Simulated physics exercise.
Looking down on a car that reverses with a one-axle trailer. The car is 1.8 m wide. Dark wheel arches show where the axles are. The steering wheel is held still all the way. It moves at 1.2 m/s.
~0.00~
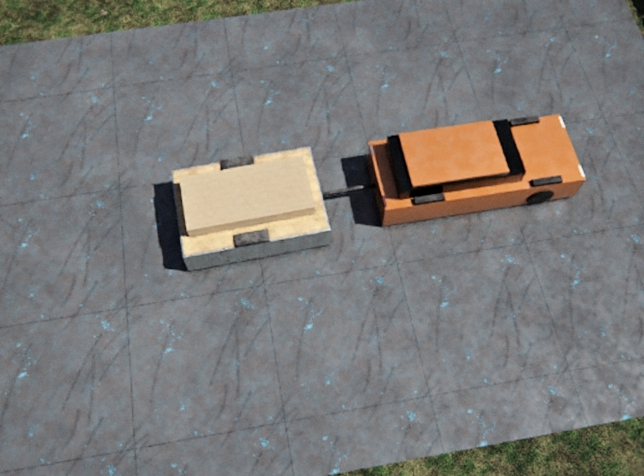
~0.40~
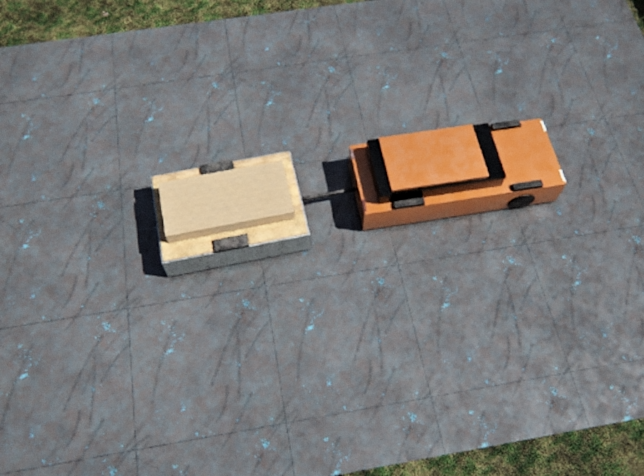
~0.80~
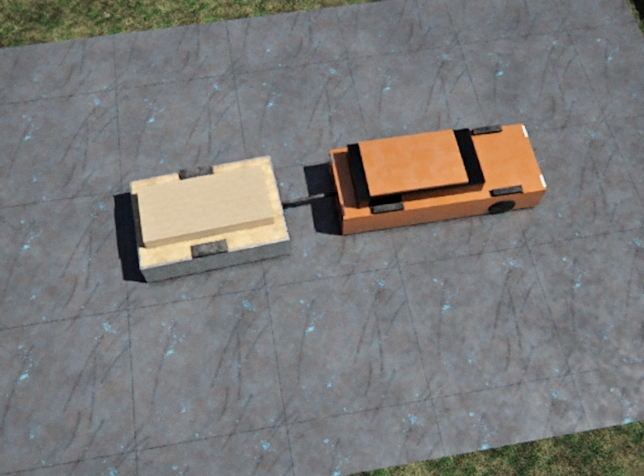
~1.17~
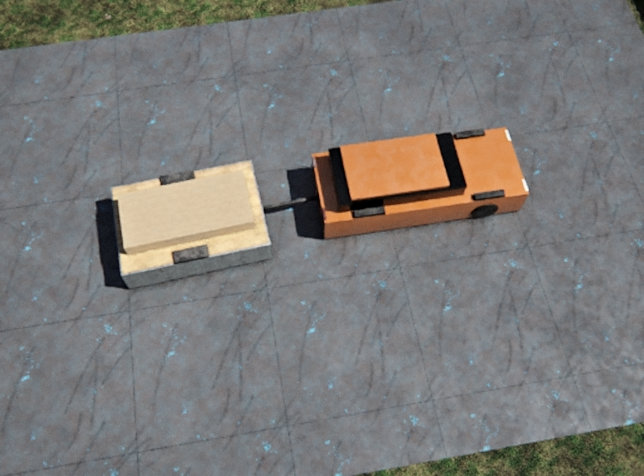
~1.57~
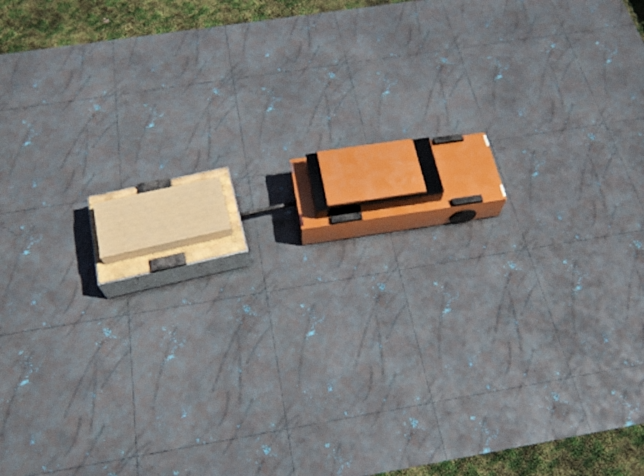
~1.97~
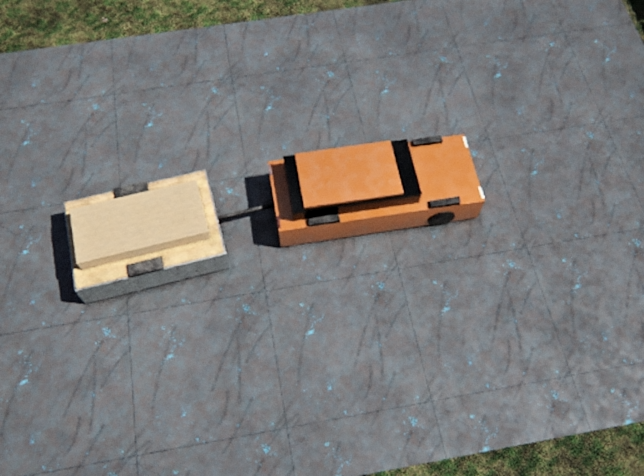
On a gray paved surface edged with grass, an orange car with a beige trailer hitched behind it reverses slowly toward the left, pushing the trailer ahead as the angle between the two changes slightly.
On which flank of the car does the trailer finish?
It swings round to the driver's right side.
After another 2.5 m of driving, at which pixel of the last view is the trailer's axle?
Around (23, 263).
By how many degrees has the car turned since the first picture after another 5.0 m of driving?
About 2°.
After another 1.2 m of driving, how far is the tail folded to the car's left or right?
Some 10° to its right.
Then, 3.0 s in, the tail is 10° to the car's right, the car has turned 1° and the trailer's axle is at (81, 243) of the last picture.
Then, 4.1 s in, the tail is 16° to the car's right, the car has turned 1° and the trailer's axle is at (23, 263) of the last picture.
Then, 5.1 s in, the tail is 26° to the car's right, the car has turned 2° and the trailer's axle is out of the picture.
Then, 6.2 s in, the tail is 40° to the car's right, the car has turned 2° and the trailer's axle is out of the picture.
Then, 7.2 s in, the tail is 60° to the car's right, the car has turned 3° and the trailer's axle is out of the picture; it has jack-knifed.
